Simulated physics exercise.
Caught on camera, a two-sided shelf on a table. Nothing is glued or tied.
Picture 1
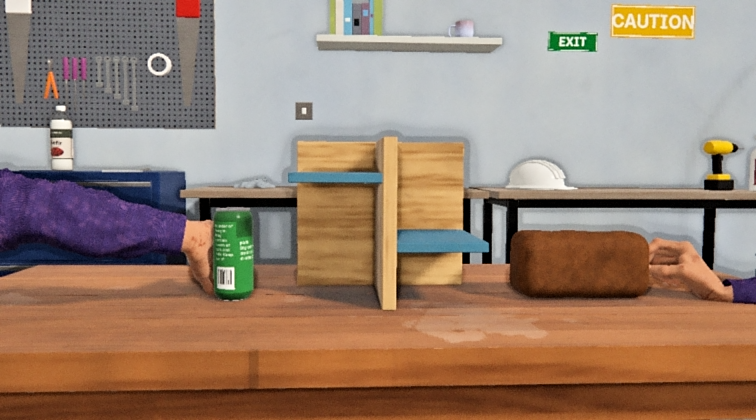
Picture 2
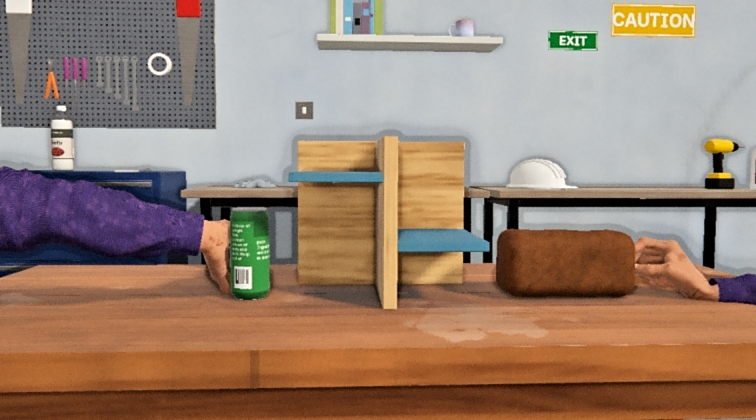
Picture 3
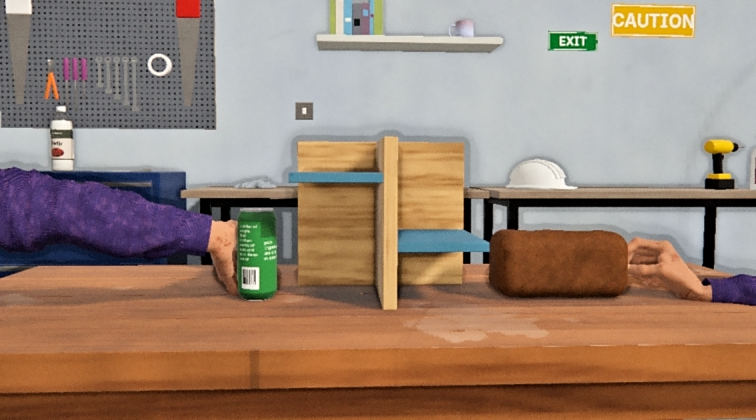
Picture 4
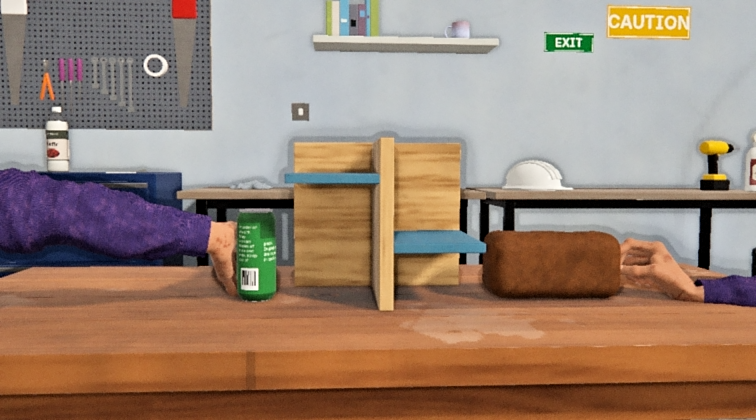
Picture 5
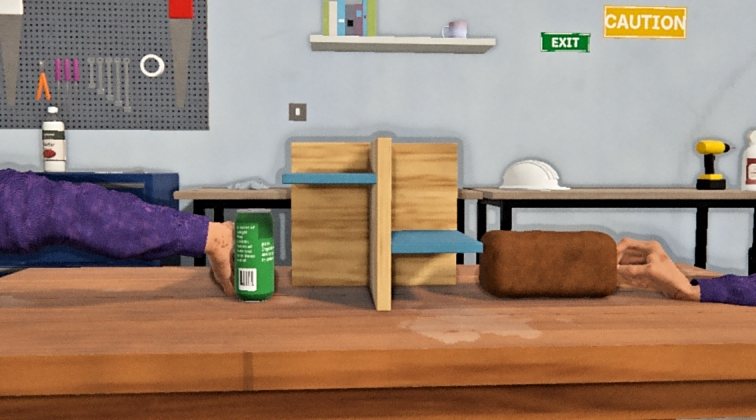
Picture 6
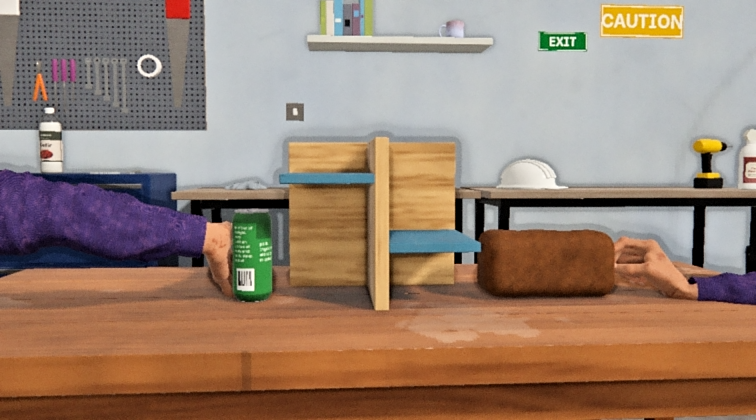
The clip opens on a two-sided wooden shelf with blue ledges on a table, a hand at a green can on the left and another at a brown loaf on the right. The hands slide both objects slightly inward toward the shelf, then stay nearly still as the view shifts a little.
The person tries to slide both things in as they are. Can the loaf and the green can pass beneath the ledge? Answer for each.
The loaf stops at the shelf, the green can goes under.
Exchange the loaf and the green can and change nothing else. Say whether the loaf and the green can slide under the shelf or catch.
The loaf gets in and the green can is stopped.
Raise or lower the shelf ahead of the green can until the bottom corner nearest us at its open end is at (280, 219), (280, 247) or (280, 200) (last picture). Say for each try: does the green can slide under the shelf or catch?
In turn it catches on the edge; is too tall; slides in.
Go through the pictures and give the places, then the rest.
The first picture shows hands sliding the things forward; loaf (577, 264); green can (233, 254); shelf (385, 219).
The second picture shows hands sliding the things forward; green can (250, 253); shelf (385, 218).
The third picture shows hands sliding the things forward; loaf (556, 263); shelf (385, 218).
The fourth picture shows hands sliding the things forward; green can (257, 255); shelf (381, 219).
The fifth picture shows hands sliding the things forward; loaf (546, 264); shelf (379, 219).
The sixth picture shows hands sliding the things forward; loaf (544, 263); green can (252, 255); shelf (377, 219).
Then, 0.24 s after the last picture, loaf sliding up to the opening near (533, 263); green can sliding up to the opening near (264, 255).
Then, 0.44 s after the last picture, loaf stopped at the opening near (532, 263); green can part of the way in near (290, 255).
At rest, the loaf catches on the edge, near (532, 263); the green can slides in, near (308, 255).
